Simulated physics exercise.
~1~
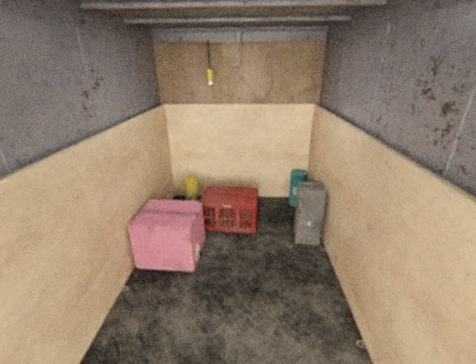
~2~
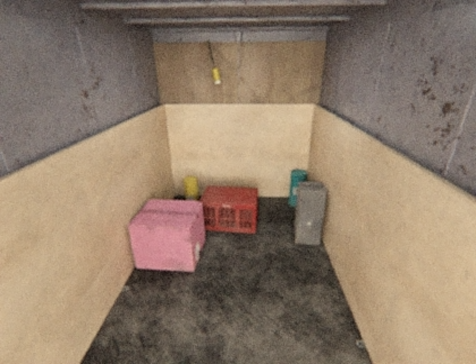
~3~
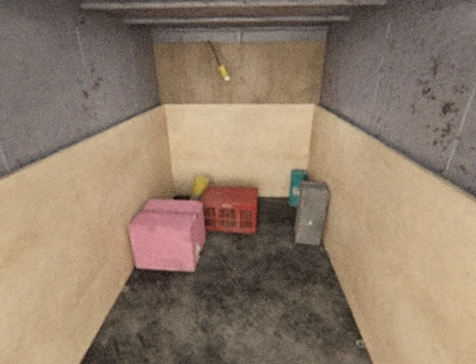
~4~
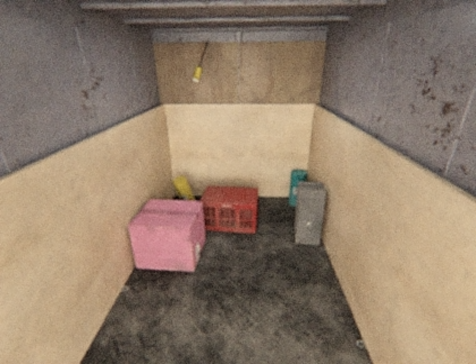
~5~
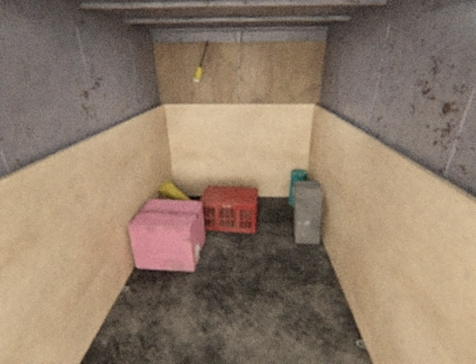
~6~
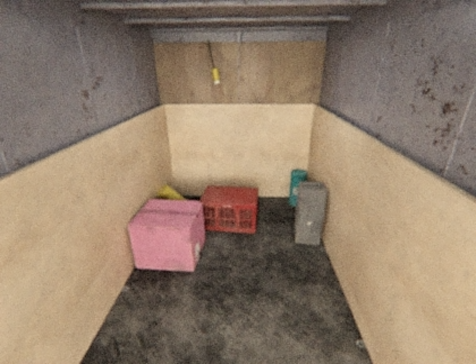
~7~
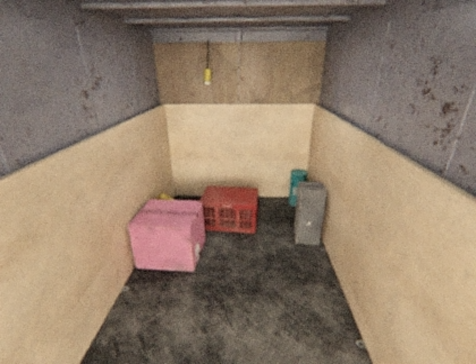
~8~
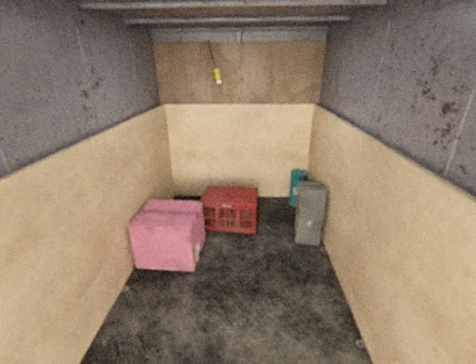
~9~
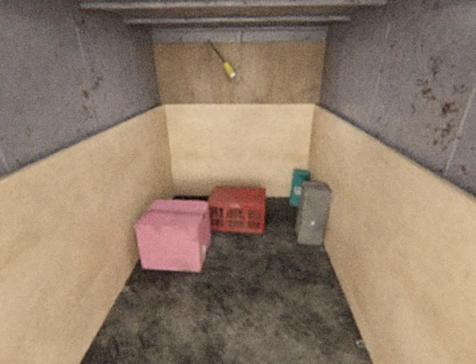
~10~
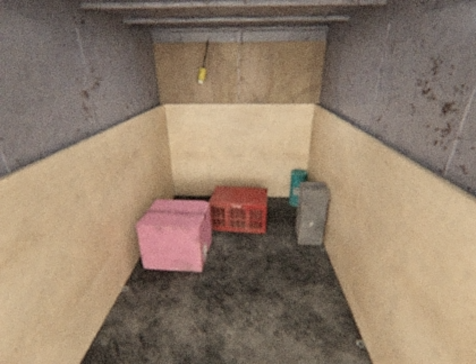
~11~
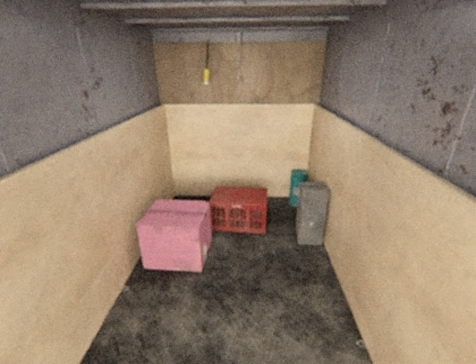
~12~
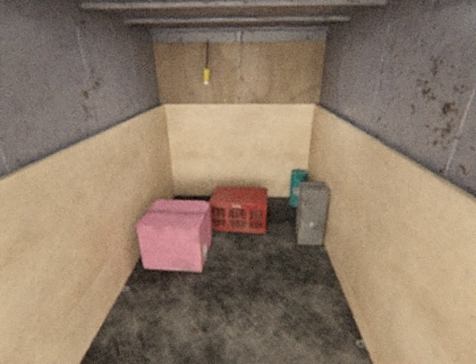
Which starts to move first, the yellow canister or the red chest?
The yellow canister moves first, tipping over while the red chest stays still. The red chest only shifts slightly to the right later, once the canister is out of sight.
A yellow canister topples behind the pink box, then box and red chest shift slightly right.
